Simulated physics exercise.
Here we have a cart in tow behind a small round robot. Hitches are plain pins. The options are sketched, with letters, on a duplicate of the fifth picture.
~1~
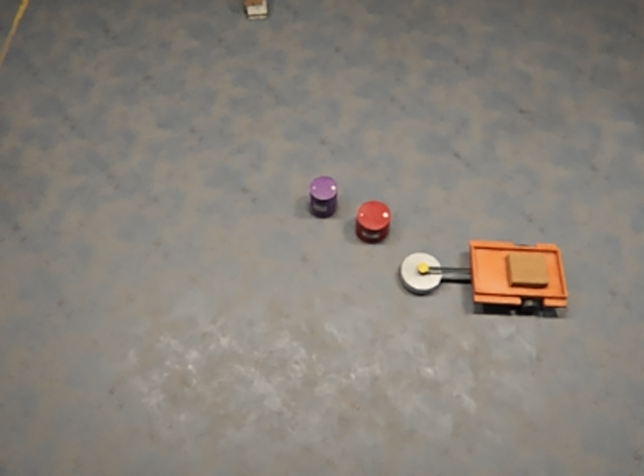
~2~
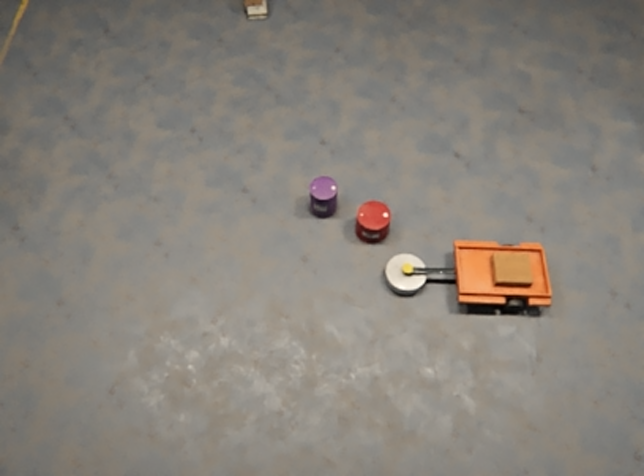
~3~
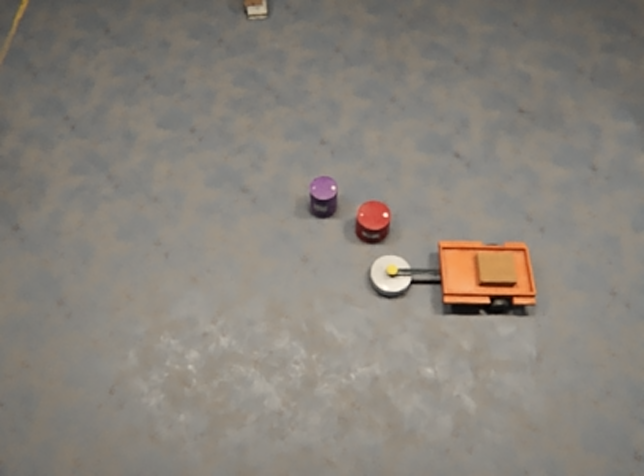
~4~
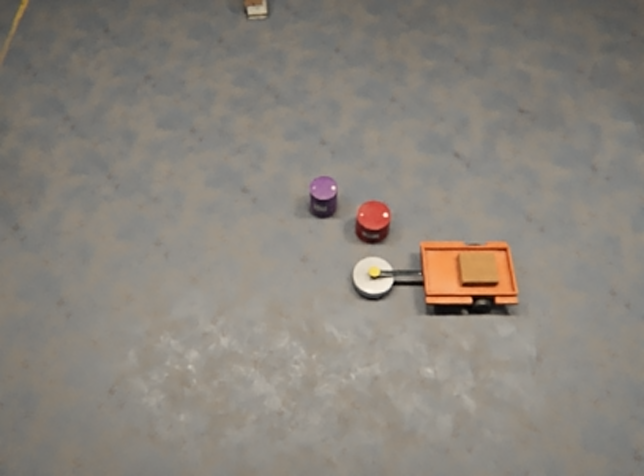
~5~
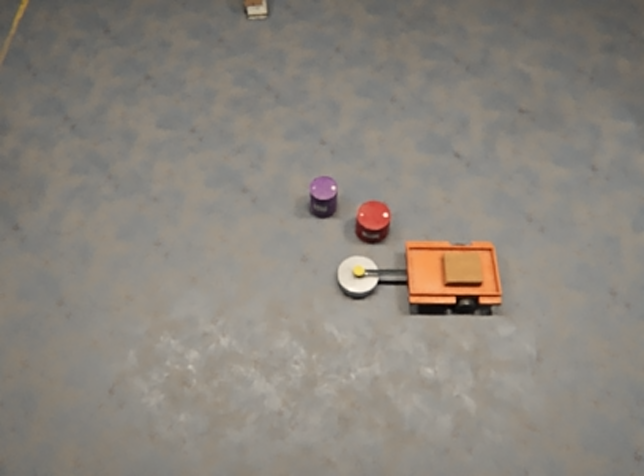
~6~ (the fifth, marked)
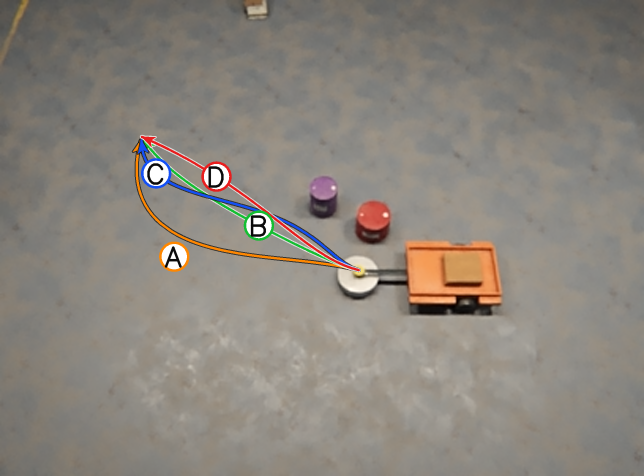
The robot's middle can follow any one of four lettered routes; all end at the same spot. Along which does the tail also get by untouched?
The robot should drive A.
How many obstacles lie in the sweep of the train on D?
Two.
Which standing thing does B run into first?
The red tub.
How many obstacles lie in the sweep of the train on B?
It touches one.
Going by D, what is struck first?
First the red tub.
On the marked copy, A from (359, 270) via (196, 243) to (141, 140); B from (359, 270) via (229, 209) to (143, 138); C from (359, 270) via (235, 204) to (141, 140); D from (359, 270) via (243, 194) to (142, 137).
Taking A. A third of the way, robot (242, 259), cart (333, 263).
Two thirds of the way, robot (150, 214), cart (225, 239).
When it is over, robot (144, 143), cart (177, 194); nothing has been touched.
As for the rest, B meets the red tub; C meets the purple keg and red tub; D meets the purple keg and red tub.
